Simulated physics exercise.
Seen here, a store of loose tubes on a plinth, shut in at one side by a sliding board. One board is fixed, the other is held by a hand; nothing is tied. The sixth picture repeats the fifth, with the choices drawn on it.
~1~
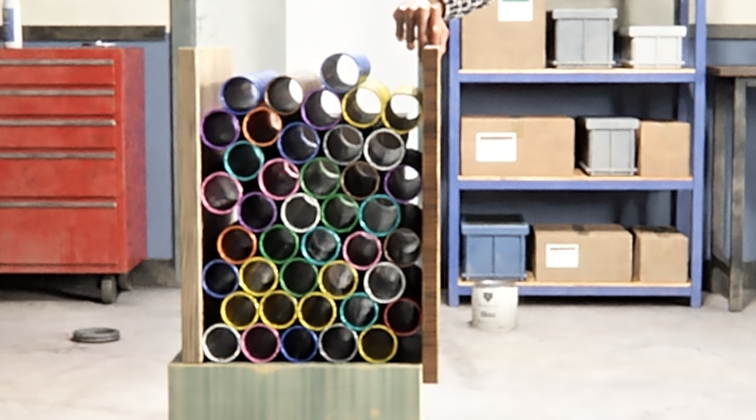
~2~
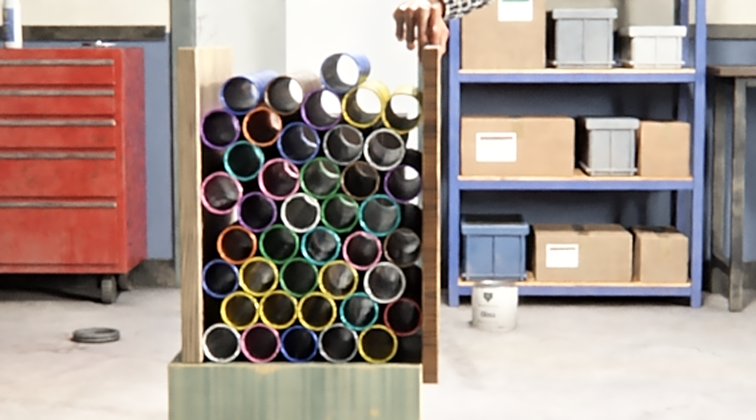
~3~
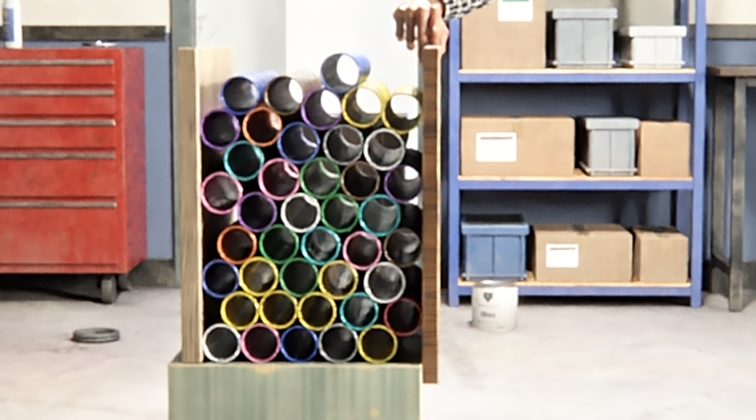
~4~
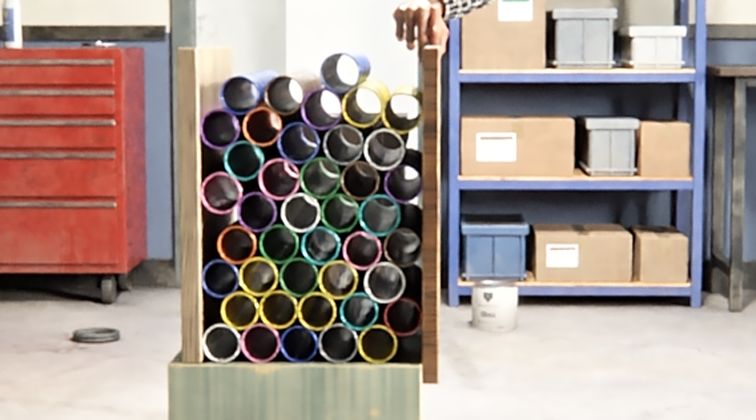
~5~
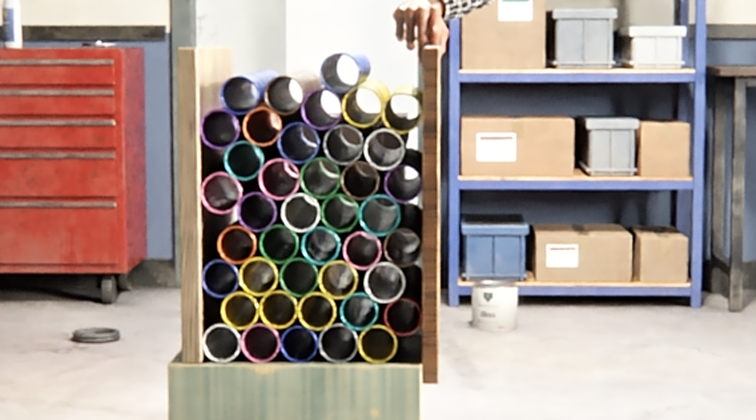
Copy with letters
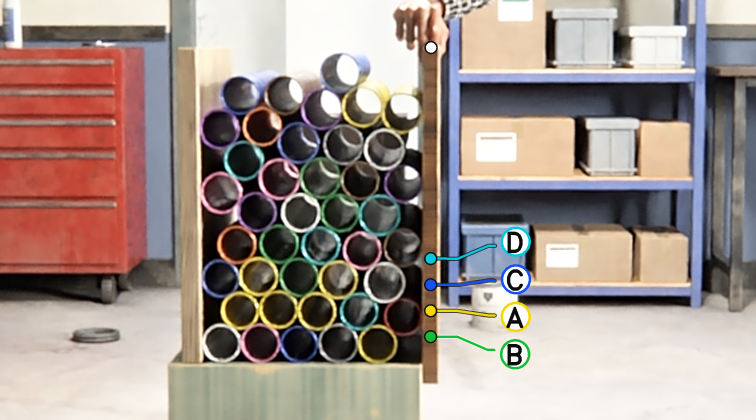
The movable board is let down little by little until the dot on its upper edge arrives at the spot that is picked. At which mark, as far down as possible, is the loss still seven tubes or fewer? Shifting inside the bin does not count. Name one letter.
The last mark within the limit is D.
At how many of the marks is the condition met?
One of the four.
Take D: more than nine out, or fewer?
Fewer than nine.
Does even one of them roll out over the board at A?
At A: Yes.
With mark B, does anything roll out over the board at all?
At B: Yes.
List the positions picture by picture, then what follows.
In the first picture, a yellow tube (338, 279); a brown tube (403, 248); a purple tube (256, 212).
In the second picture, a purple tube (256, 212); a purple tube (403, 183).
In the third picture, a white tube (384, 150); a purple tube (321, 109).
In the fourth picture, a blue tube (340, 72); side board (432, 200).
In the fifth picture, a red tube (403, 317); a yellow tube (338, 279).
On the marked copy, A at (431, 311); B at (431, 337); C at (431, 285); D at (431, 258); the white dot at (431, 48).
Following D. Soon after the start, top of the board (422, 135).
Later, top of the board (422, 231).
In the end, top of the board (422, 258), five out over the board.
As for the rest, A more than seven out over the board; B more than seven out over the board; C more than seven out over the board.
